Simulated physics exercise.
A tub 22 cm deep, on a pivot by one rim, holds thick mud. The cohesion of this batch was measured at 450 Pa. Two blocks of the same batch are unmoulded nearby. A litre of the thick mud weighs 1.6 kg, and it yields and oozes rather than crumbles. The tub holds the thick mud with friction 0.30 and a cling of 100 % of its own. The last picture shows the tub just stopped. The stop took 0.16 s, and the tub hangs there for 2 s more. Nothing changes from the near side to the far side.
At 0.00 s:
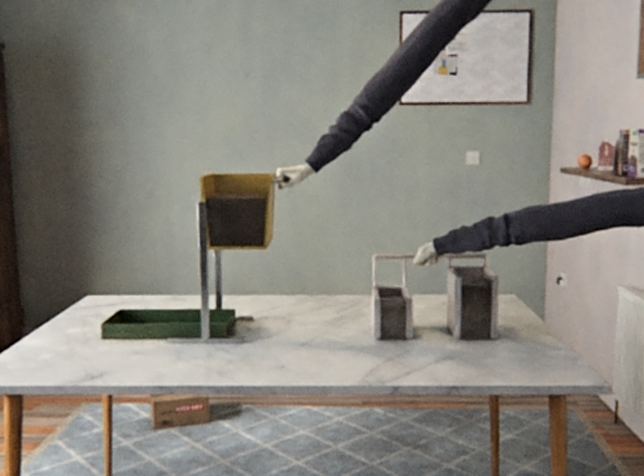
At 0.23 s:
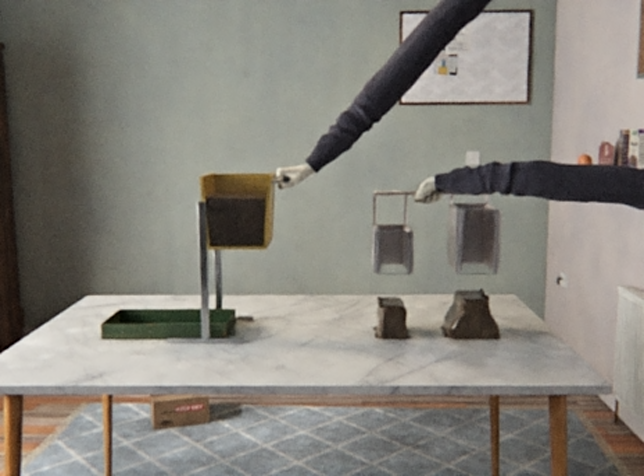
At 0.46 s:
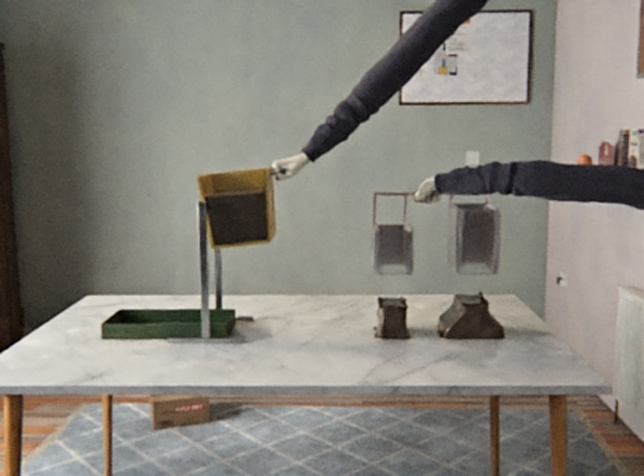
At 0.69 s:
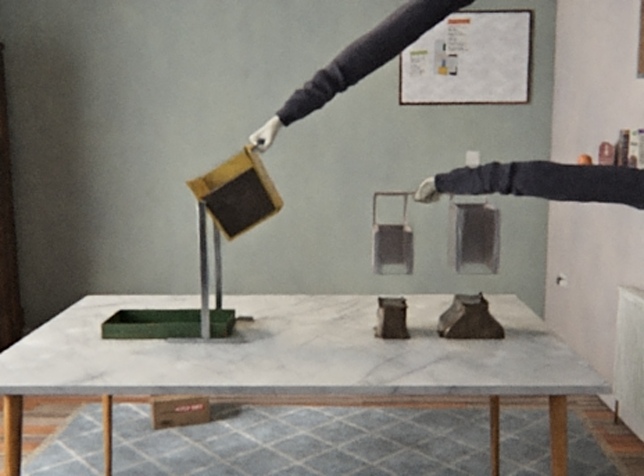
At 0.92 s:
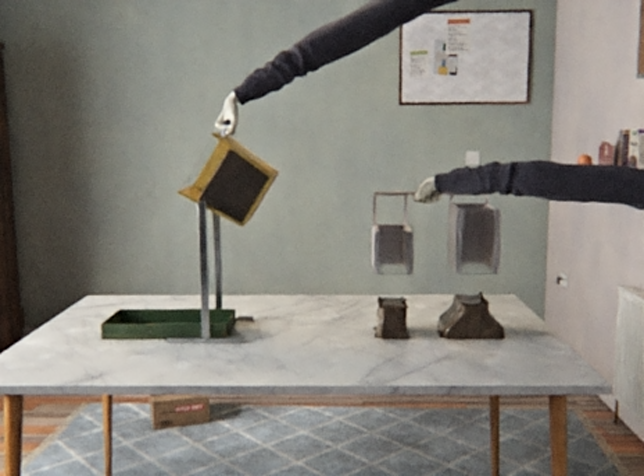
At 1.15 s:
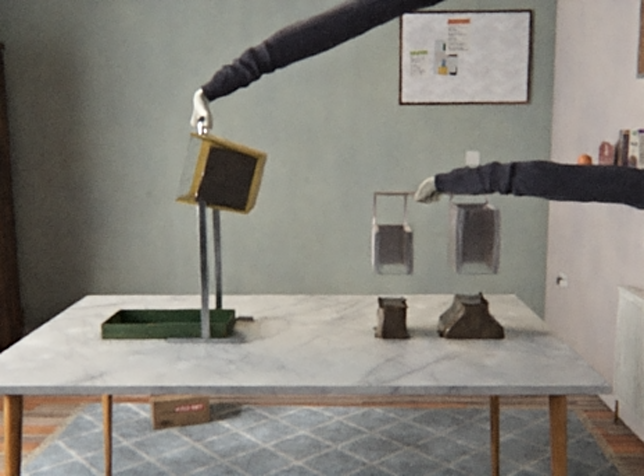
In this clip, a hand lifts two clear moulds off two dark blocks on a marble table, and the blocks slump, the right one more; another hand then tilts a yellow-edged tub of dark mud leftward above a green tray.
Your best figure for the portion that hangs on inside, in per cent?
Close to 100 per cent.
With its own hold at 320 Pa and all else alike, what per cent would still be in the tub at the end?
It would be near 90 %.
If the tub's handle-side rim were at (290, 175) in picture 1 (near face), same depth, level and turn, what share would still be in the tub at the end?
It would be near 75 %.
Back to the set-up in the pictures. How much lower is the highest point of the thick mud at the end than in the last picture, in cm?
Some 2 cm.
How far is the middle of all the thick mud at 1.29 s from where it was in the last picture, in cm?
Roughly 1 cm.
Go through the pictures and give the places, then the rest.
In the first frame, handle-side rim at (267, 177), tilt 0 degrees; highest point of the thick mud at (211, 198); test blocks 11 cm, 17 cm high (left to right).
In the second frame, handle-side rim at (267, 177), tilt 0 degrees; highest point of the thick mud at (211, 198); test blocks 10 cm, 13 cm high (left to right).
In the third frame, handle-side rim at (264, 171), tilt 6 degrees; highest point of the thick mud at (260, 192); test blocks 10 cm, 11 cm high (left to right).
In the fourth frame, handle-side rim at (243, 148), tilt 31 degrees; highest point of the thick mud at (250, 169); test blocks 10 cm, 11 cm high (left to right).
In the fifth frame, handle-side rim at (213, 136), tilt 58 degrees; highest point of the thick mud at (231, 151); test blocks 10 cm, 11 cm high (left to right).
In the sixth frame, handle-side rim at (191, 136), tilt 75 degrees; highest point of the thick mud at (213, 148); test blocks 10 cm, 11 cm high (left to right).
By 1.29 s, the tub is at 75 degrees and holds 100 %.
By 1.46 s, the tub is at 75 degrees and holds 100 %.
By 1.63 s, the tub is at 75 degrees and holds 100 %.
By 1.80 s, the tub is at 75 degrees and holds 100 %.
By 3.15 s, at the end, the tub is at 75 degrees and holds 100 %.
